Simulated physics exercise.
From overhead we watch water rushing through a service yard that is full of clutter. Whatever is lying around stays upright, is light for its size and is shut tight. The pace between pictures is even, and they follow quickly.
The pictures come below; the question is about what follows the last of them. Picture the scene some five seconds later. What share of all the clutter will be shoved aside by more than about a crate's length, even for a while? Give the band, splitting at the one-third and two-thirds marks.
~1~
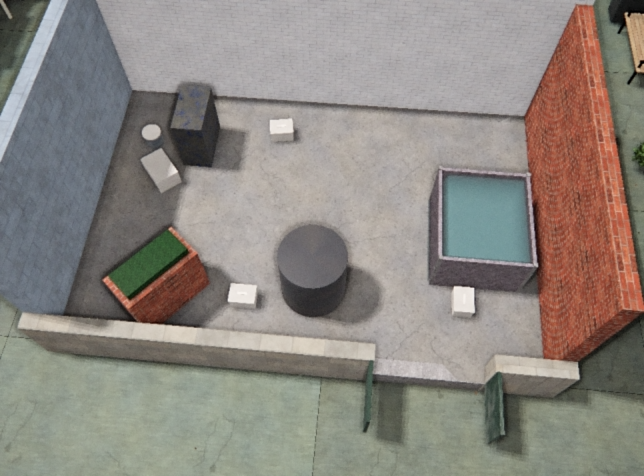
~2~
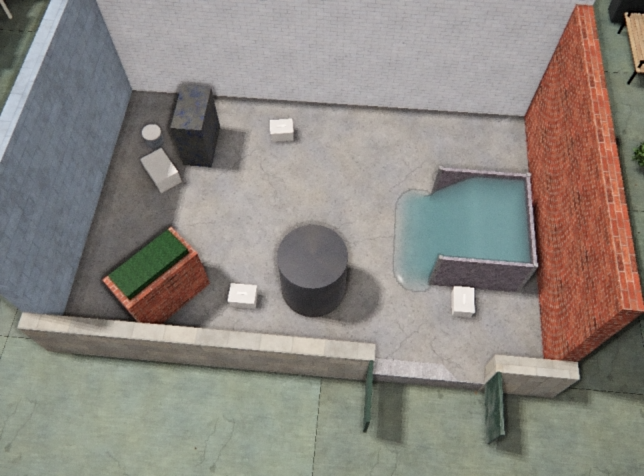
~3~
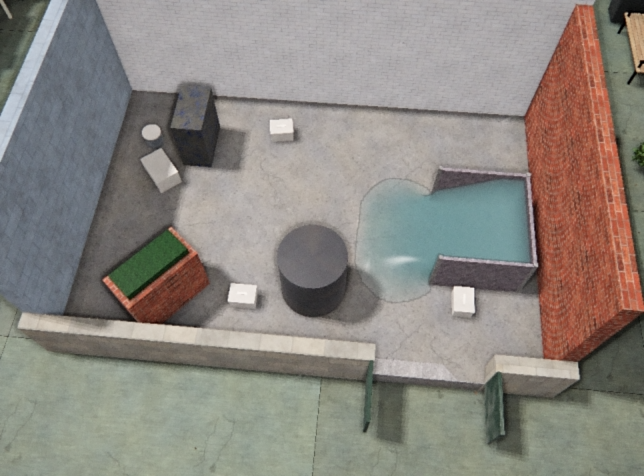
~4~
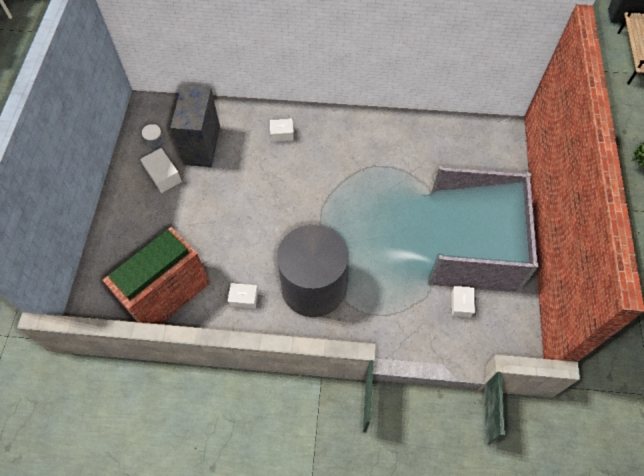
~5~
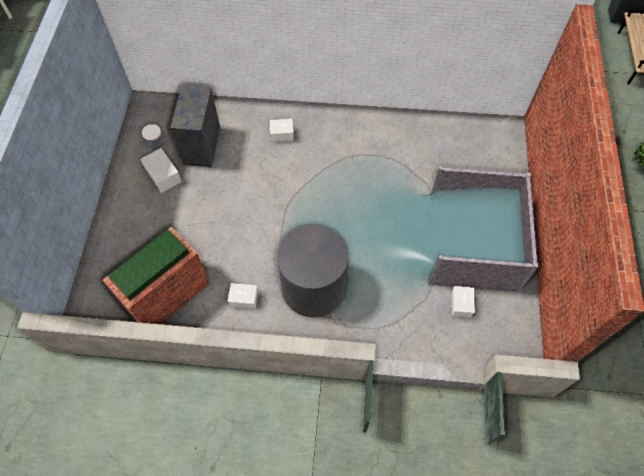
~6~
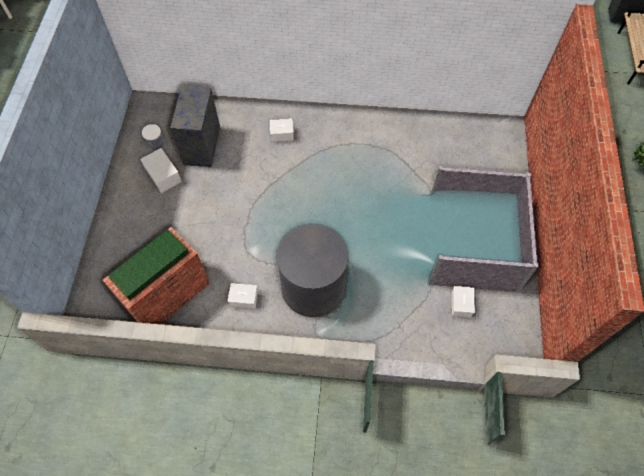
Share shifted well: High, two thirds plus.
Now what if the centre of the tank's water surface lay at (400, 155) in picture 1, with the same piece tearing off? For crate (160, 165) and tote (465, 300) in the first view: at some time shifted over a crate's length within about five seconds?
Result, in listed order - reached that distance; stopped sooner.
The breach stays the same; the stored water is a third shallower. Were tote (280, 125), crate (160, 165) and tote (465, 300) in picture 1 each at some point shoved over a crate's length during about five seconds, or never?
Item by item: Cleared the mark, then cleared the mark, then missed the mark.
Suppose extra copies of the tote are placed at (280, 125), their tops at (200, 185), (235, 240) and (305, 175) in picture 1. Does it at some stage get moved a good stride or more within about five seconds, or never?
In sequence: Knocked well away; knocked well away; knocked well away.
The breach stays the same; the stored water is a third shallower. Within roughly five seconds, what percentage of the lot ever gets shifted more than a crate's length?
40 per cent.
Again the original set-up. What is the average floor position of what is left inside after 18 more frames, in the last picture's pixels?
Estimate: Close to (232, 189) px.
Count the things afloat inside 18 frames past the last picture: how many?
So that is 3.
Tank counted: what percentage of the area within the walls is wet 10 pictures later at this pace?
I'd put it near 70 percent.
A moment on, 0 of 5 are well off their spots; 0 afloat.
Next, 2 of 5 are well off their spots; 2 afloat.
Later, 3 of 5 are well off their spots; 3 afloat.
In the end, 4 of 5 are well off their spots, and 4 have been at some point; 4 afloat.
